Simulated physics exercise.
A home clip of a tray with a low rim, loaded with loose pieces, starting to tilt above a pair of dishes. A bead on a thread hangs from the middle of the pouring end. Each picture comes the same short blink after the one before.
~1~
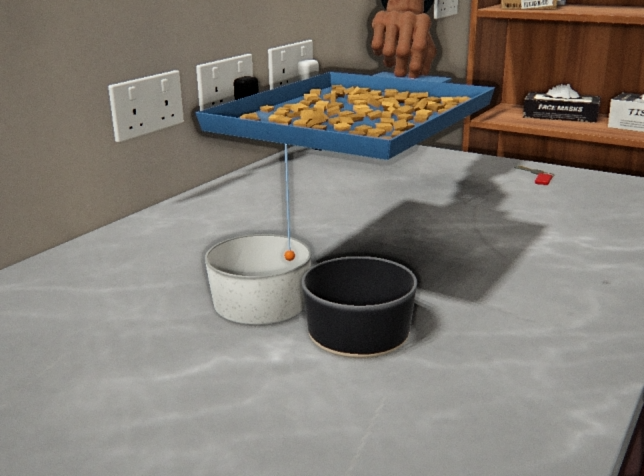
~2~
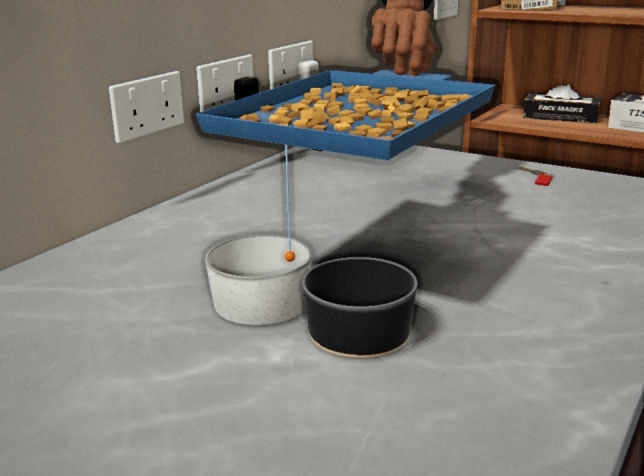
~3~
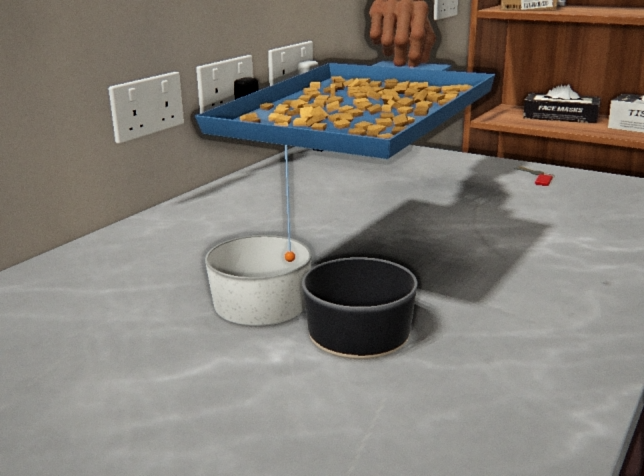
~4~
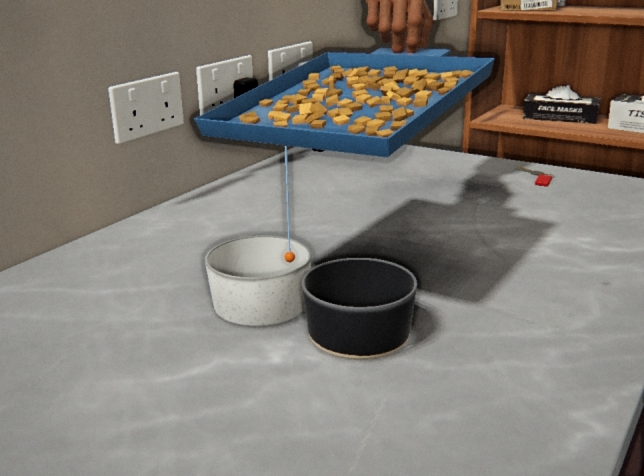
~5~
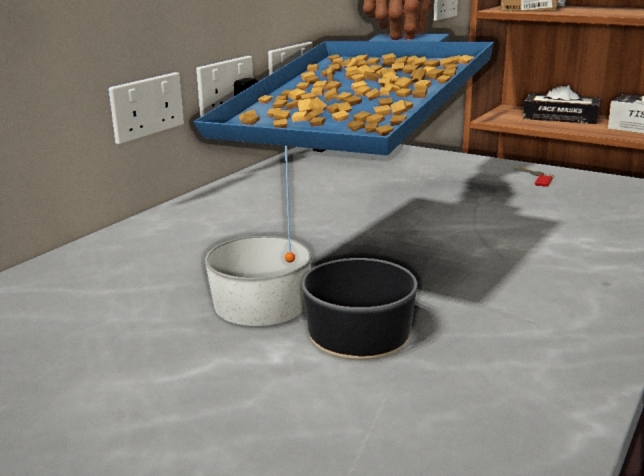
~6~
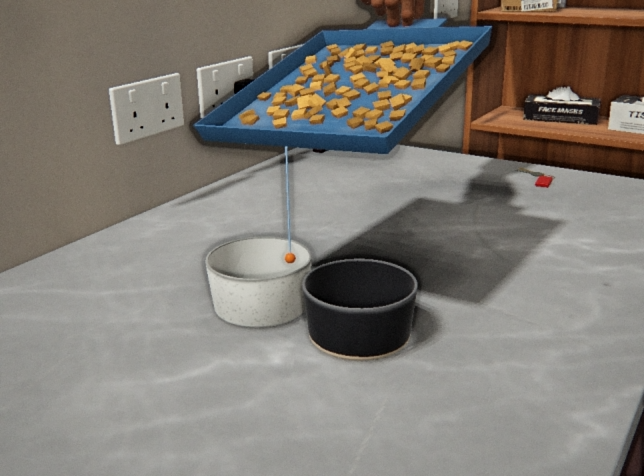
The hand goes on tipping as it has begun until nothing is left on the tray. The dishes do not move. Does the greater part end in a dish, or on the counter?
In the dishes lies only the smaller part of it.
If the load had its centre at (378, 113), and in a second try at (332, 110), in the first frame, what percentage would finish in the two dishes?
In turn 30 and 20 in a hundred.
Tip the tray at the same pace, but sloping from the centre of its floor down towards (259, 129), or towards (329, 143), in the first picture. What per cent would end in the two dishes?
In turn 70 and 40 in a hundred.
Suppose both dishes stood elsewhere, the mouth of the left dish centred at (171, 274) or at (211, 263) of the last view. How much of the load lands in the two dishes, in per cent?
Near 80 % and 70 %.
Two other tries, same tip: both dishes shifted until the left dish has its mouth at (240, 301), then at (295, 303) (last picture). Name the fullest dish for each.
One: The left one. Two: The dish on the left.
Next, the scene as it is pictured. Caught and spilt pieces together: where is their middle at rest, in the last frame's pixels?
Around (216, 341).
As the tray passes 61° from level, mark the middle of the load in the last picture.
Near (273, 99).
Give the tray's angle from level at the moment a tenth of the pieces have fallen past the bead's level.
Near 85 degrees.
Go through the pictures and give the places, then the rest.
Corners of the pouring end near (201, 112) and (388, 139), level; middle of the load near (361, 109), cereal squares; left dish near (227, 295); right dish near (330, 325); bead on its thread near (290, 256), in the first picture.
Corners of the pouring end near (201, 113) and (388, 139), level; middle of the load near (362, 108), in the second picture.
Corners of the pouring end near (201, 115) and (387, 138), tipped barely, lowest at the left corner; middle of the load near (361, 102), in the third picture.
Corners of the pouring end near (200, 118) and (386, 137), tipped a little, lowest at the left corner; middle of the load near (360, 94), in the fourth picture.
Corners of the pouring end near (199, 120) and (385, 135), tipped a little, lowest at the left corner; middle of the load near (359, 86), in the fifth picture.
Corners of the pouring end near (199, 124) and (384, 134), tipped clearly, lowest at the left corner; middle of the load near (358, 79); left dish near (228, 297); right dish near (331, 328), in the sixth picture.
Shortly afterwards, tray tipped steeply; the whole lot on the tray.
Next, tray tipped past a quarter turn; the bulk on the tray; only a few in the left dish; a little outside both; only a few in the air.
Some moments later, tray tipped past a quarter turn; near a quarter in the left dish; the bulk outside both.
In the end, tray tipped past a quarter turn; none at all in the right dish; near a quarter in the left dish; the bulk outside both.
